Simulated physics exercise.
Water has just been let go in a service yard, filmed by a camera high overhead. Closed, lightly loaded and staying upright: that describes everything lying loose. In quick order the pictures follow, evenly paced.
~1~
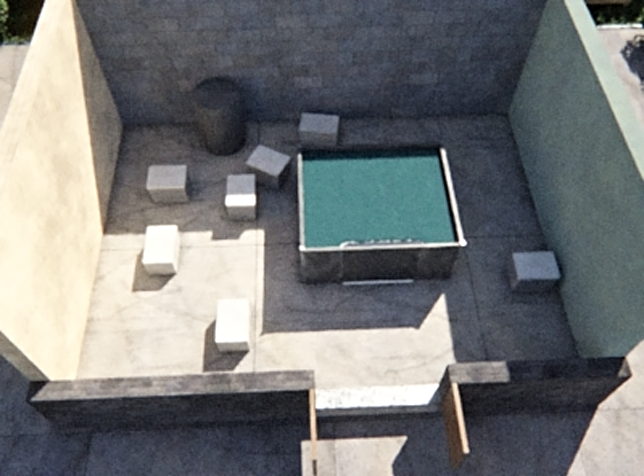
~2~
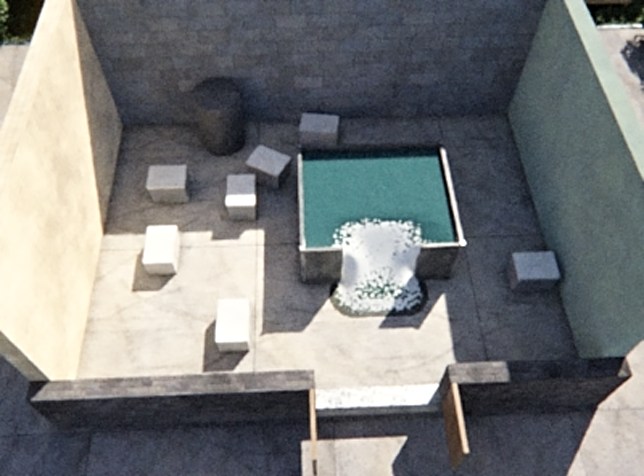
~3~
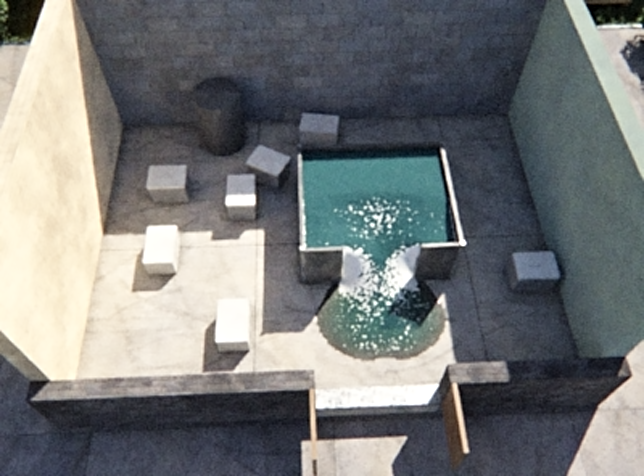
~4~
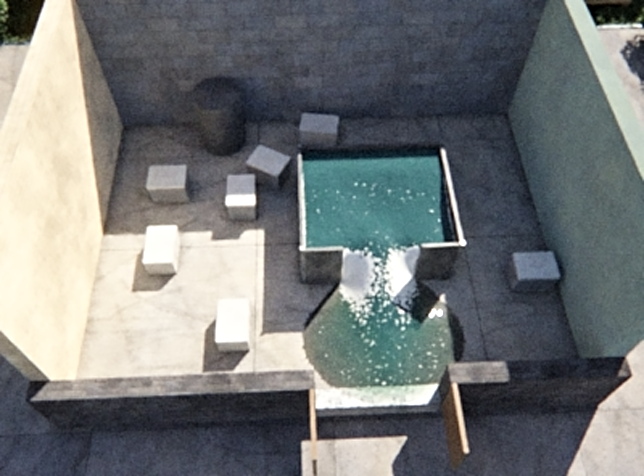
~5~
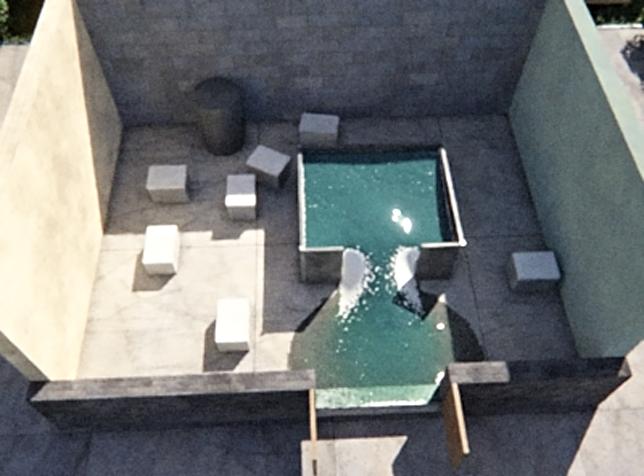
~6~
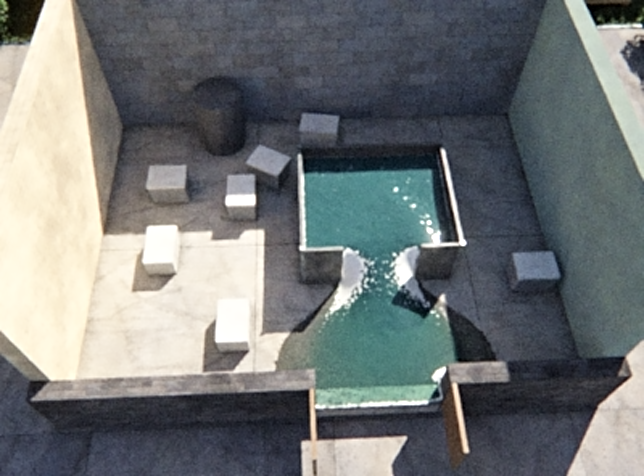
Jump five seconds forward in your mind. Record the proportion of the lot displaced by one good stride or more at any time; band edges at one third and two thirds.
It is a small minority below a third.
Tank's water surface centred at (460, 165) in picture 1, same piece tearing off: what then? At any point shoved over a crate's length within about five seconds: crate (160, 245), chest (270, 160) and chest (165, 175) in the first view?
Not far, Not far, Not far.
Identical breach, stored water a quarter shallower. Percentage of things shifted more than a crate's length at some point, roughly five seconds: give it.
I'd say somewhere about 0 percent.
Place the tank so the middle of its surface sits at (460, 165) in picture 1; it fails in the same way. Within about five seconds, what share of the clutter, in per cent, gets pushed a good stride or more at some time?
It should come out close to 30 %.
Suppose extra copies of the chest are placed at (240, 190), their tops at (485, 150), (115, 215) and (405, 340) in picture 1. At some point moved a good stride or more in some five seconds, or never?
Okay, in order the twins go nowhere much, nowhere much, a long way.
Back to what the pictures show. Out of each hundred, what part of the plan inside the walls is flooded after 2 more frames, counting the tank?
My figure is about 25 percent.
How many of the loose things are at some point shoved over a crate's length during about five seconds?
The figure is 1.
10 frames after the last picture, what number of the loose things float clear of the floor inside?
The figure is 0.
A moment on, 0 of 7 are well off their spots; 0 afloat.
Next, 0 of 7 are well off their spots; 0 afloat.
Later, 1 of 7 are well off their spots; 0 afloat.
In the end, 1 of 7 are well off their spots, and 1 have been at some point; 0 afloat.
